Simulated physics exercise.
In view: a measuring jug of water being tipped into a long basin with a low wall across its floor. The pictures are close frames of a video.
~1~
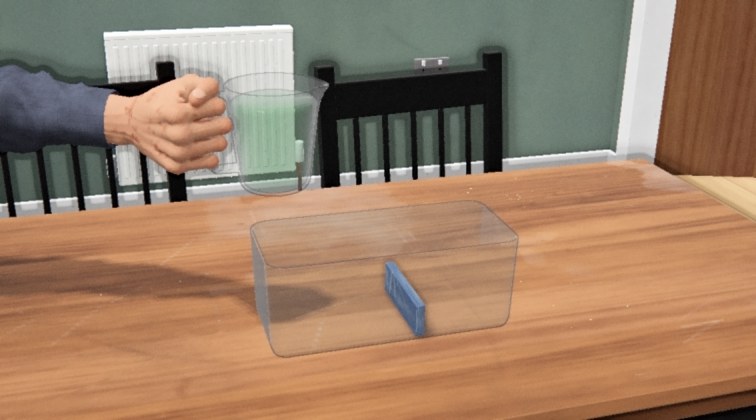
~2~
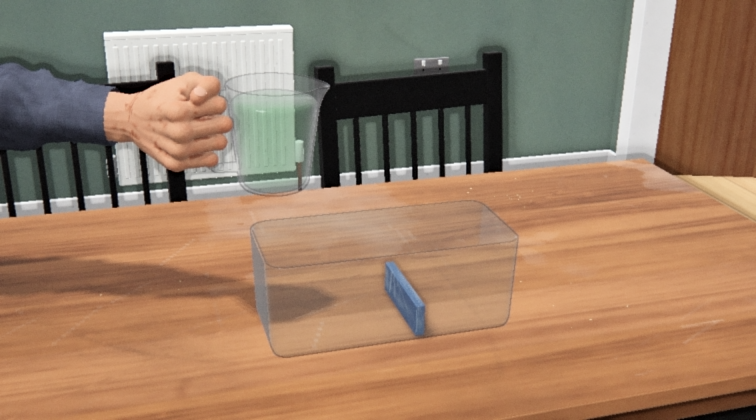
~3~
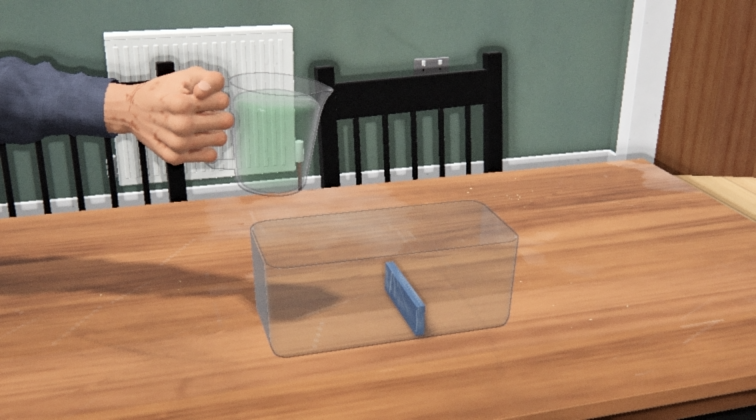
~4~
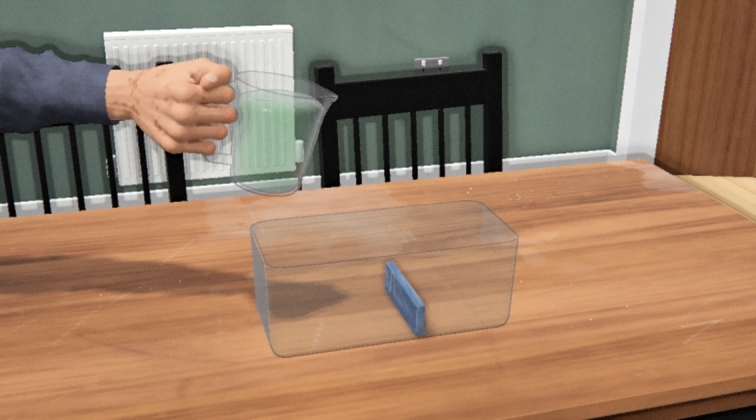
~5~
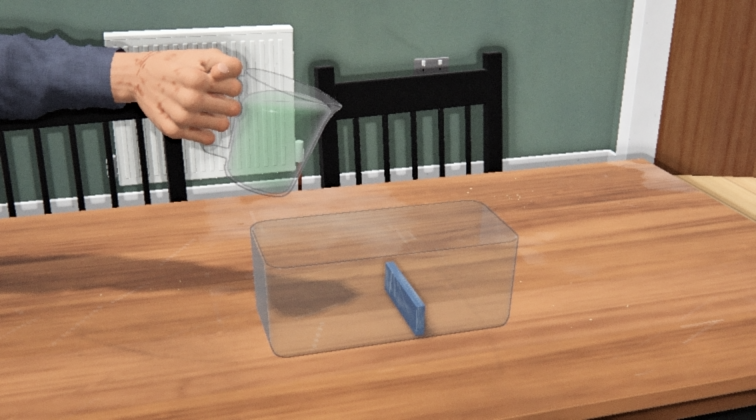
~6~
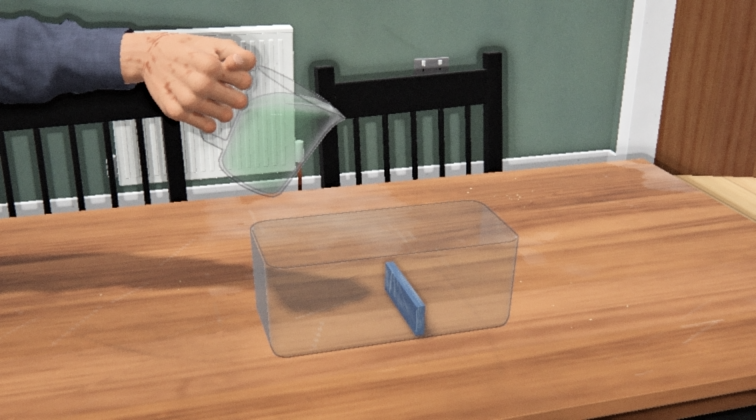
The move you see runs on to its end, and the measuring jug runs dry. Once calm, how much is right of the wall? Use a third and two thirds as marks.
In the end under a third is right of the wall.
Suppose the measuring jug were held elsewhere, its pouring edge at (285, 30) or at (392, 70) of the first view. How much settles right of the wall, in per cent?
The first gives 10 %, the second 85 %.
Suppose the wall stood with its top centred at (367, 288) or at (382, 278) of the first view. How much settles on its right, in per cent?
First some 95, then 80 per cent.
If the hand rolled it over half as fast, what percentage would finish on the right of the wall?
Close to 20 per cent.
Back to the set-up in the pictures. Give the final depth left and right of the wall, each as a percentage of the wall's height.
Left: 50 %. Right: 10 %.
A moment on, the measuring jug is tipped on its side and 59 per cent is still to pour, 12 is left of the wall and 2 right of it.
Next, the measuring jug is tipped on its side and 22 per cent is still to pour, 51 is left of the wall and 9 right of it.
Then the measuring jug is tipped on its side and 6 per cent is still to pour, 72 is left of the wall and 15 right of it.
Later the measuring jug is tipped on its side and 1 per cent is still to pour, 81 is left of the wall and 15 right of it.
At rest 83 per cent lies left of the wall, 15 right of it and 2 outside.
